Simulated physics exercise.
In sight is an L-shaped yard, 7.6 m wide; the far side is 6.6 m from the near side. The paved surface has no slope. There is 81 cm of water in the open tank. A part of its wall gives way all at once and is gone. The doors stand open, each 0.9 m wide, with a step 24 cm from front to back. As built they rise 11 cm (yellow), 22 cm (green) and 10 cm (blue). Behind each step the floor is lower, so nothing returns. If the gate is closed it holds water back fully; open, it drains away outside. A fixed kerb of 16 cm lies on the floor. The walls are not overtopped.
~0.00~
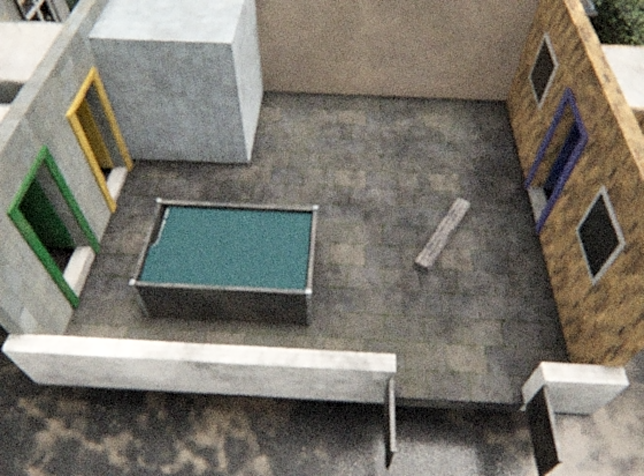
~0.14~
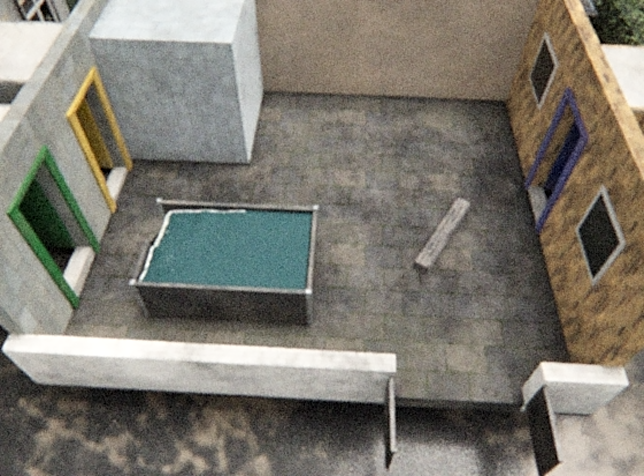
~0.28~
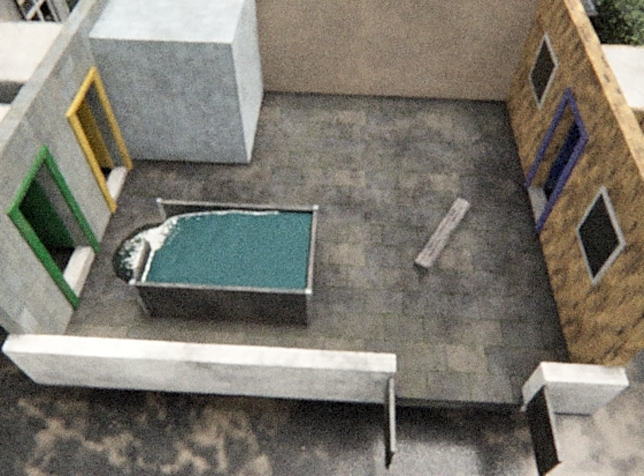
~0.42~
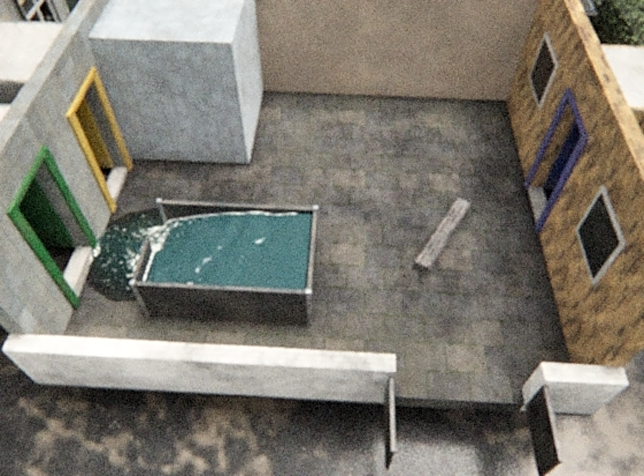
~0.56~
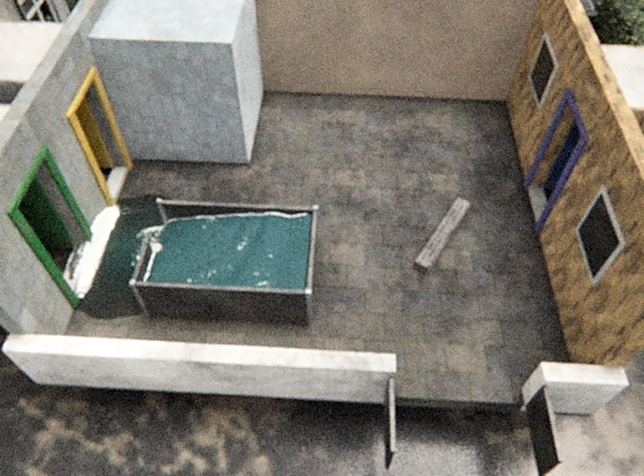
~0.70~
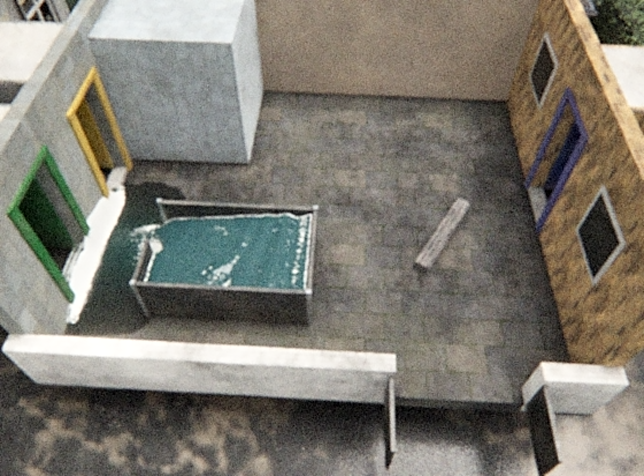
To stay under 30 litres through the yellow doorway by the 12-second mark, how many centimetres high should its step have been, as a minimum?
About 19 cm.
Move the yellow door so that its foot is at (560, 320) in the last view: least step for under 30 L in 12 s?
About 8.0 cm.
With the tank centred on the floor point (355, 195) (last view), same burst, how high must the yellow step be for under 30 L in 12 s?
Then roughly 31 cm.
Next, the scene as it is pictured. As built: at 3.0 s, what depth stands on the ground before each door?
Depths in cm: Yellow 20, green 27, blue 0.
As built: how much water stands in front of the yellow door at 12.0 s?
Some 8.0 cm.
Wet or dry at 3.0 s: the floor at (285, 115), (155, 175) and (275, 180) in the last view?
In turn: Still dry, wet, wet.
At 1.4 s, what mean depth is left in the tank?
Some 59 cm.
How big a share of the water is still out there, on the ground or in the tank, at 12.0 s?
About 84 per cent.
After 1.4 s water covers 10 % of the floor, deepest (49 cm) near (100, 244); 20 cm at the yellow door, 7 litres in over its 11 cm step.
After 3.0 s water covers 35 % of the floor, deepest (36 cm) near (132, 163); 20 cm at the yellow door, 54 litres in over its 11 cm step.
After 12.0 s water covers 95 % of the floor, deepest (10 cm) near (129, 170); 8 cm at the yellow door, 114 litres in over its 11 cm step.
At the yellow door as built, the water arrived by 0.7 s and peaked near 20 cm at 1.4 s.
Run again over the same 12 s with other heights there, 40 litres in over 17.5 cm, 11 litres over 23.5 cm. The limit of 30 litres is kept from about 19 cm up.
